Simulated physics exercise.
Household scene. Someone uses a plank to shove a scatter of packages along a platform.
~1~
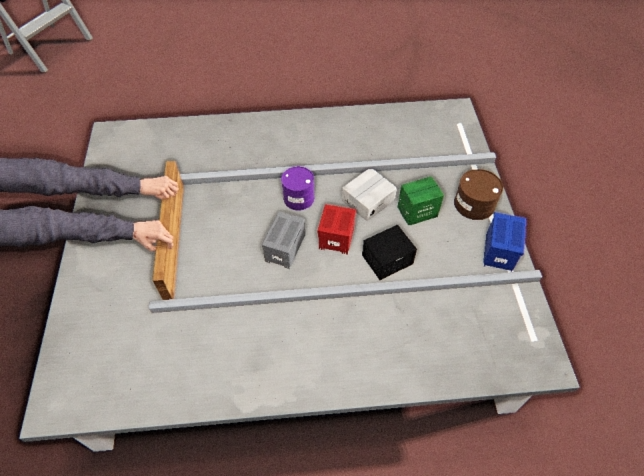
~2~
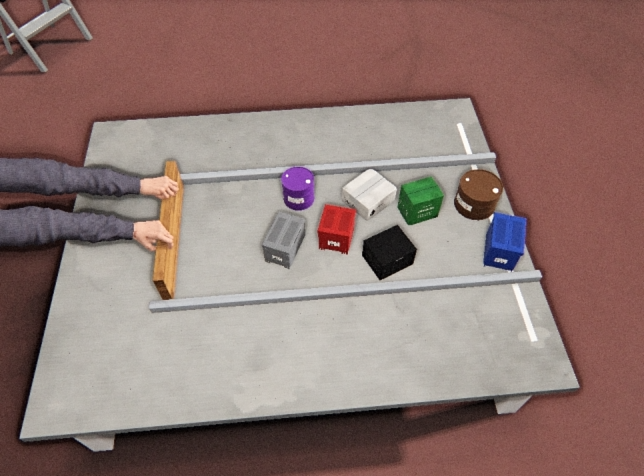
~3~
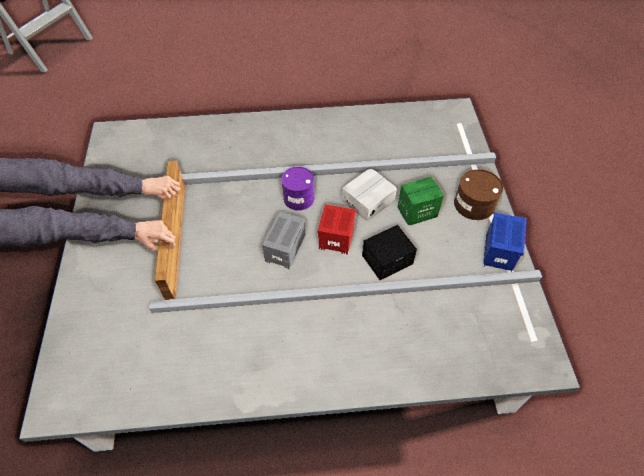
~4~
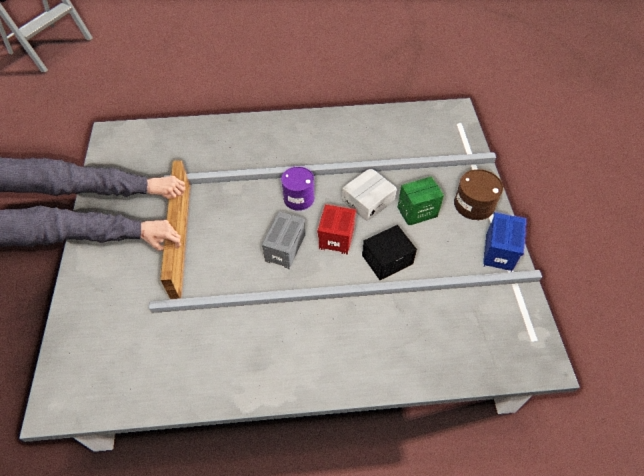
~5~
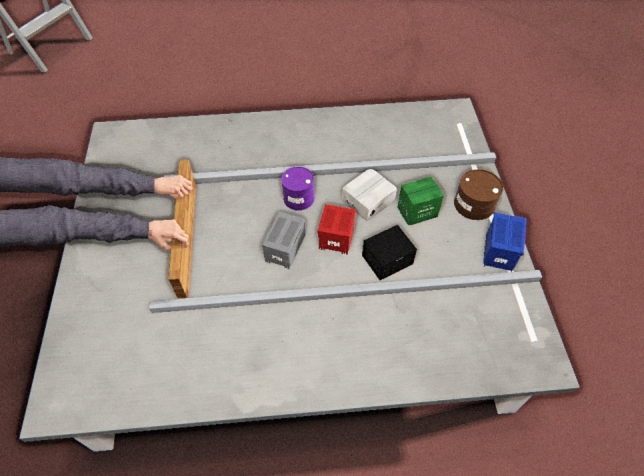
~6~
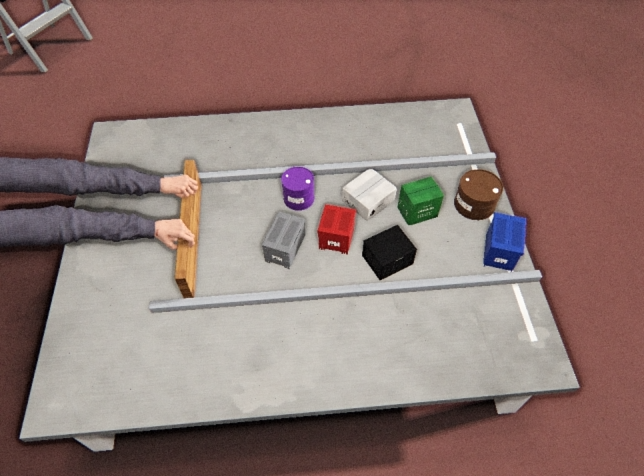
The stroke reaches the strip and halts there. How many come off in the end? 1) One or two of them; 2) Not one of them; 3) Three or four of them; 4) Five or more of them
The answer is 4.
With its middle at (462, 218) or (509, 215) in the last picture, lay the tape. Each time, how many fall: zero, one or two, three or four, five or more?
Three or four; five or over.
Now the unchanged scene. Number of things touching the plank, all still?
So the total is 2.
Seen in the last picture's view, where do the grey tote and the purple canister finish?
Close to (513, 219); the other close to (500, 176).
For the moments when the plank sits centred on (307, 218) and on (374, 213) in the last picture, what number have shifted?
The counts are 3 and 7.
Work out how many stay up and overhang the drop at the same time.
I make it 2.
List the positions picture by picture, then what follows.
Blue tote (504, 242); brown canister (478, 195); green parcel (420, 201); plank (170, 228); tape (491, 216), in the first picture.
Brown canister (478, 195); purple canister (298, 189), in the second picture.
Green parcel (420, 201); black crate (389, 252), in the third picture.
Blue tote (504, 243); plank (177, 228), in the fourth picture.
Brown canister (478, 195); white parcel (369, 194), in the fifth picture.
Blue tote (504, 243); brown canister (478, 195); green parcel (420, 201); plank (190, 227); tape (491, 216), in the sixth picture.
Early on, none off yet; blue tote at rest near (504, 243); brown canister at rest near (478, 195); green parcel at rest near (420, 201).
Finally, the number that fall off is five or more; lost, red tote, white parcel, black crate, green parcel, brown canister and blue tote.
